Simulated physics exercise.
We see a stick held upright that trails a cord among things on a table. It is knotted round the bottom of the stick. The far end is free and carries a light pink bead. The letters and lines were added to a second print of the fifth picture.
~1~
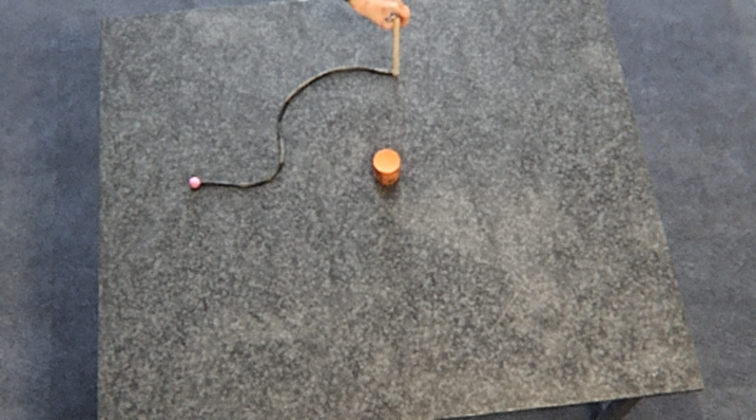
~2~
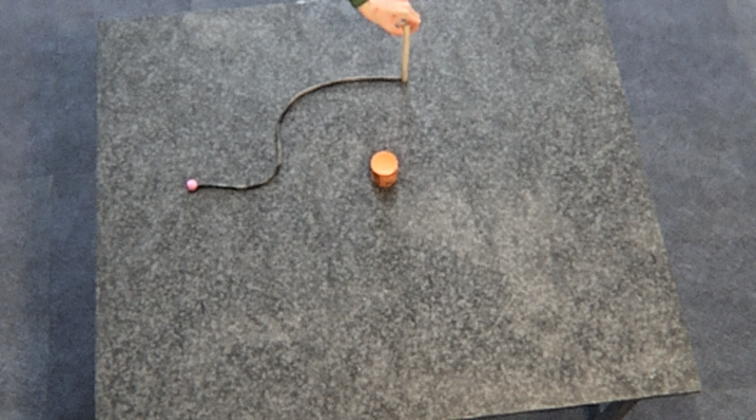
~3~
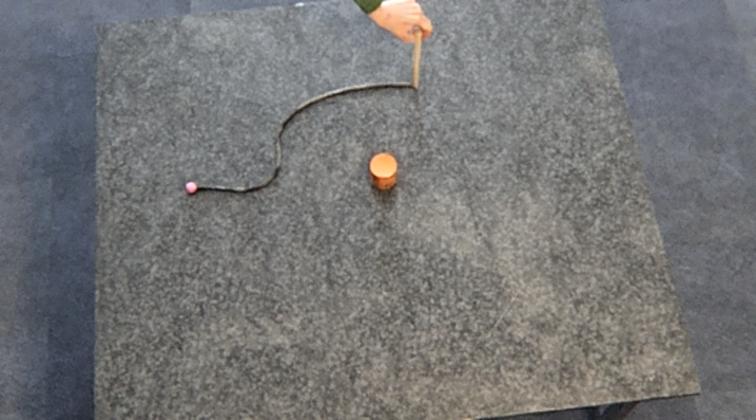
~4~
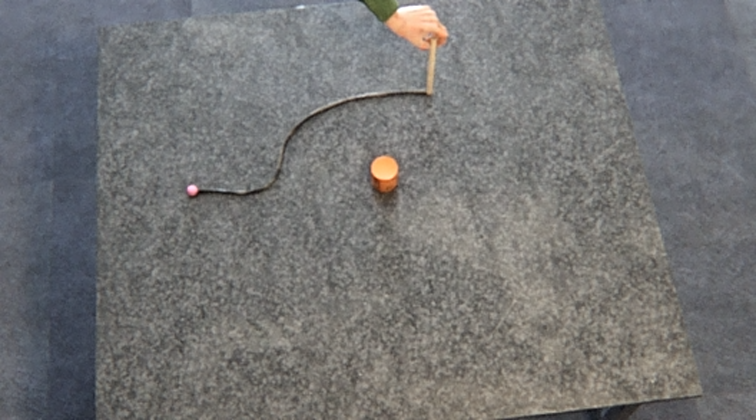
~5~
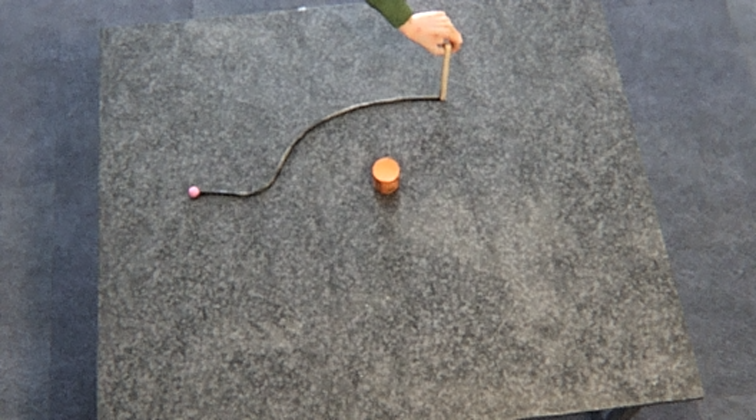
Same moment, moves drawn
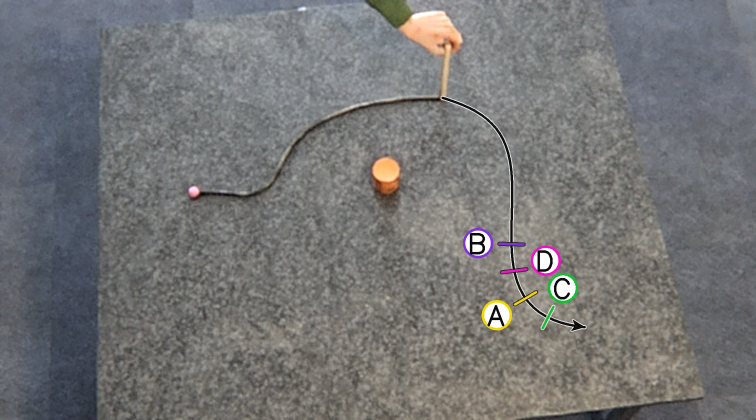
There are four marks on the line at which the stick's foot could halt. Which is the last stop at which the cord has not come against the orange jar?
Stop at B.
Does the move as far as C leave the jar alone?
For that mark, no.
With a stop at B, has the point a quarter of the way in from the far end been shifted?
By then, yes.
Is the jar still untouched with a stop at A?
No.
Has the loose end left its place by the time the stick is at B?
By then, yes.
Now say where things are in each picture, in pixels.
In the first picture, orange jar (387, 168); free end (194, 183).
In the second picture, orange jar (384, 170); free end (192, 185).
In the third picture, orange jar (383, 172); free end (191, 188).
In the fourth picture, orange jar (385, 175); free end (192, 191).
In the fifth picture, orange jar (386, 176); free end (194, 192).
On the copy, A at (526, 298); B at (512, 244); C at (548, 317); D at (514, 271); the route from (443, 98) via (512, 211) to (585, 327).
On B. First, foot of the stick (497, 130), middle of the cord (351, 139), free end (216, 189).
Then, foot of the stick (512, 190), middle of the cord (372, 147), free end (233, 183).
Finally, foot of the stick (511, 245), middle of the cord (386, 165), free end (245, 178); nothing has been touched.
By contrast, A brings the cord against the jar; C brings the cord against the jar; D brings the cord against the jar.
